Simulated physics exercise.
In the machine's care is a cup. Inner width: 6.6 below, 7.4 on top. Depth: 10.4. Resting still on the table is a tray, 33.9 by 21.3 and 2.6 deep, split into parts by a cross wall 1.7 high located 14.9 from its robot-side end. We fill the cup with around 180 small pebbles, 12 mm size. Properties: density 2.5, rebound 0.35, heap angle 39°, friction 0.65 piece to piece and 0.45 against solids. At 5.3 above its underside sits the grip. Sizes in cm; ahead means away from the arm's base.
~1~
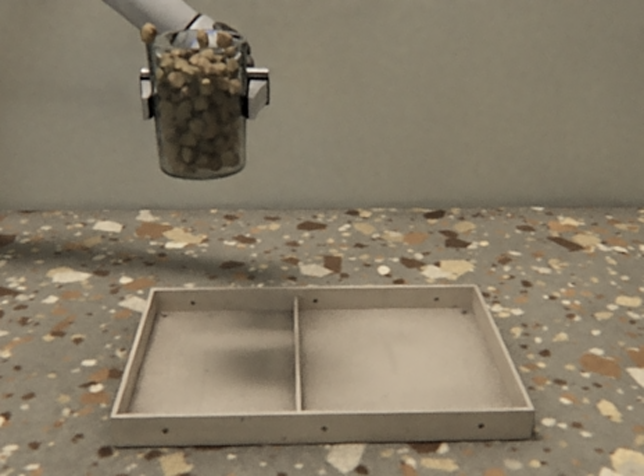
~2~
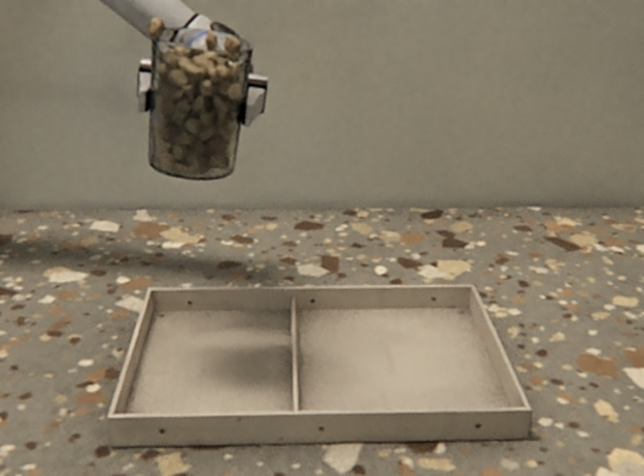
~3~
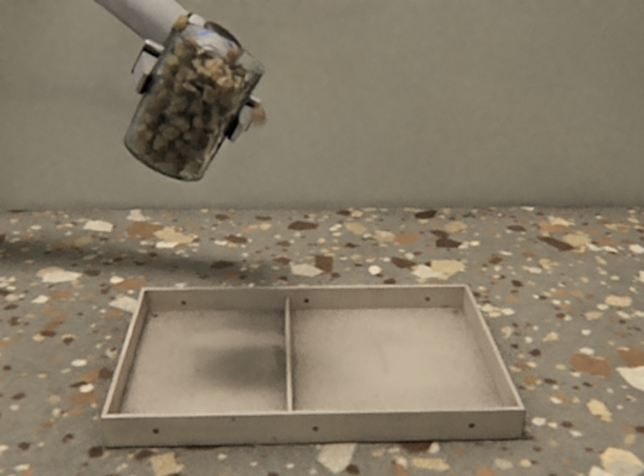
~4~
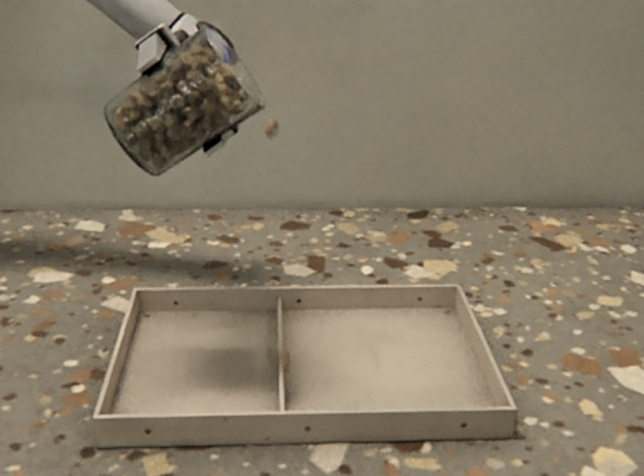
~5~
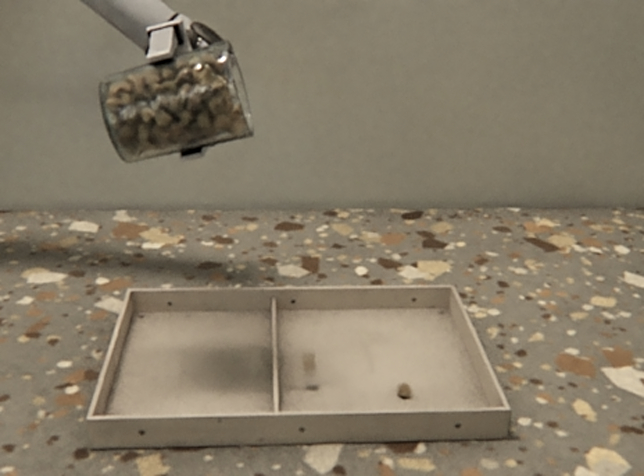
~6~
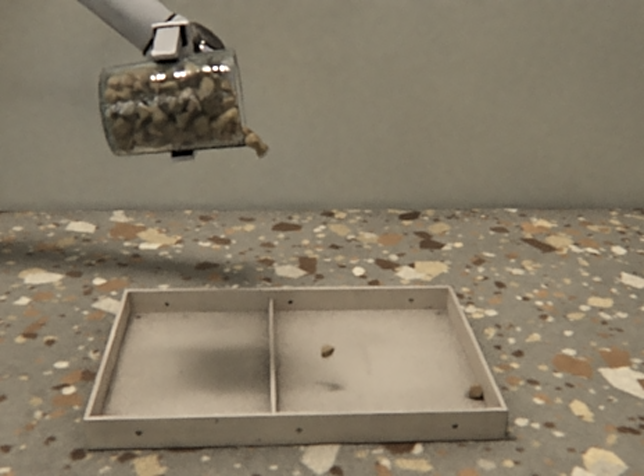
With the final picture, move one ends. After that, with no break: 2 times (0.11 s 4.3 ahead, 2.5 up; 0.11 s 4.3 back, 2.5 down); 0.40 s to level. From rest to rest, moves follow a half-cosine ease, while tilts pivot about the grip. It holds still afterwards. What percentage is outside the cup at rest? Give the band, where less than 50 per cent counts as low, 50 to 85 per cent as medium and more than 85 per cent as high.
High.
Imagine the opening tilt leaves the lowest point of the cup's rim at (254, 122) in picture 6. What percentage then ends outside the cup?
That comes to some 65 percent.
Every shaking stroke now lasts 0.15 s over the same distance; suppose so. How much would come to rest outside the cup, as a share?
About 65 per cent in that case.
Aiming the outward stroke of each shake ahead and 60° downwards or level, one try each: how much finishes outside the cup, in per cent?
Try one gives about 20 in a hundred, try two about 75 in a hundred.
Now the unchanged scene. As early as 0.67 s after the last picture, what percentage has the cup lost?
Share out: Near 95 %.
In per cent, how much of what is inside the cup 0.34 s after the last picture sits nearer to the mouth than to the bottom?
About 75 percent.
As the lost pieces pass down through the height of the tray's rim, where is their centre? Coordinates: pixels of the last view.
Their middle sits near (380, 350).
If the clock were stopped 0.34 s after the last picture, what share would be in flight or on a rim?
Estimated fraction: Near 26 %.
Then, 0.34 s on, tilted 83° forward, highest piece 28 above the table; 100 in the far-side part, 36 in the cup, 48 in flight or on a rim.
Then, 0.67 s on, tilted 31° forward, highest piece 28 above the table; 168 in the far-side part, 13 in the cup, 2 in the robot-side part, 1 on the table or floor.
Then, 1.04 s on, level, highest piece 22 above the table; 168 in the far-side part, 13 in the cup, 2 in the robot-side part, 1 on the table or floor.
Then, 2.09 s on, level, highest piece 22 above the table; 168 in the far-side part, 13 in the cup, 2 in the robot-side part, 1 on the table or floor.
In the end, 168 in the far-side part, 13 in the cup, 2 in the robot-side part, 1 on the table or floor. That is 93 % outside the cup.
